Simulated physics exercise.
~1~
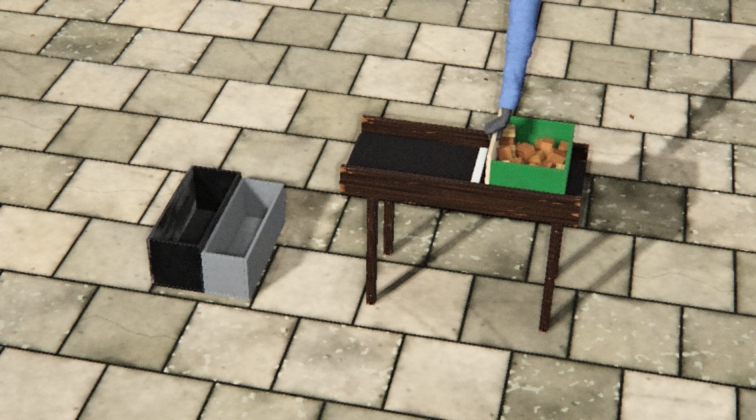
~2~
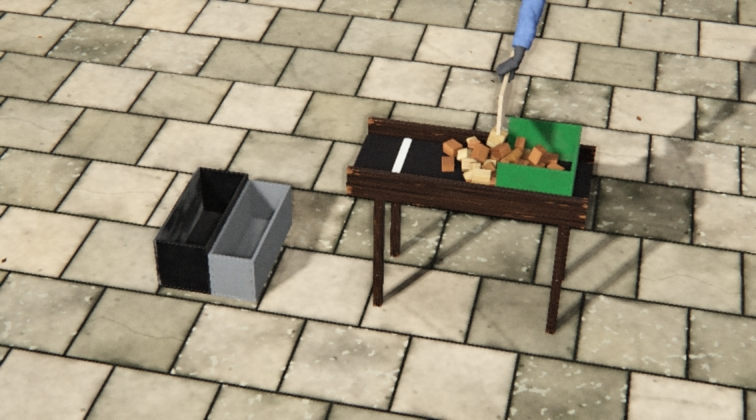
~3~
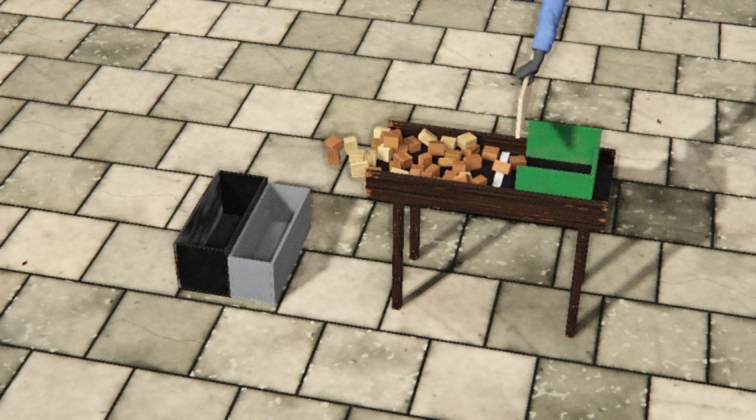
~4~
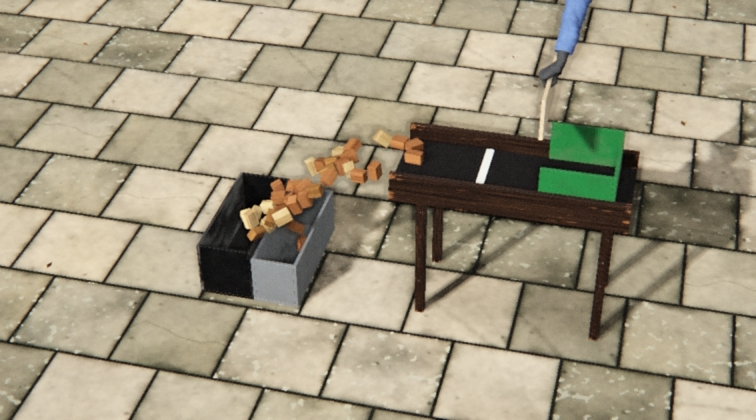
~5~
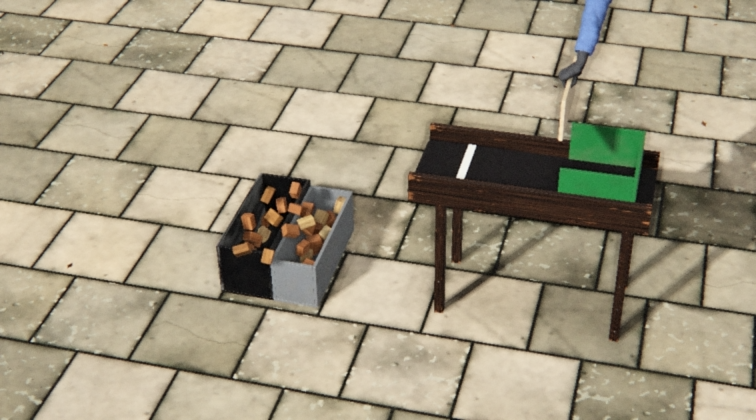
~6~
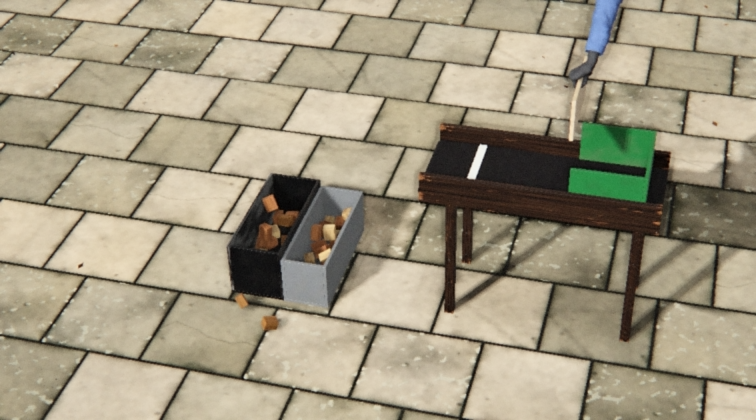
A pile of wooden blocks slid left along a dark belt from a green pen once an arm lifted the gate, then tumbled off the end, mostly landing in the grey box and black bin below, with a couple ending up on the paving.
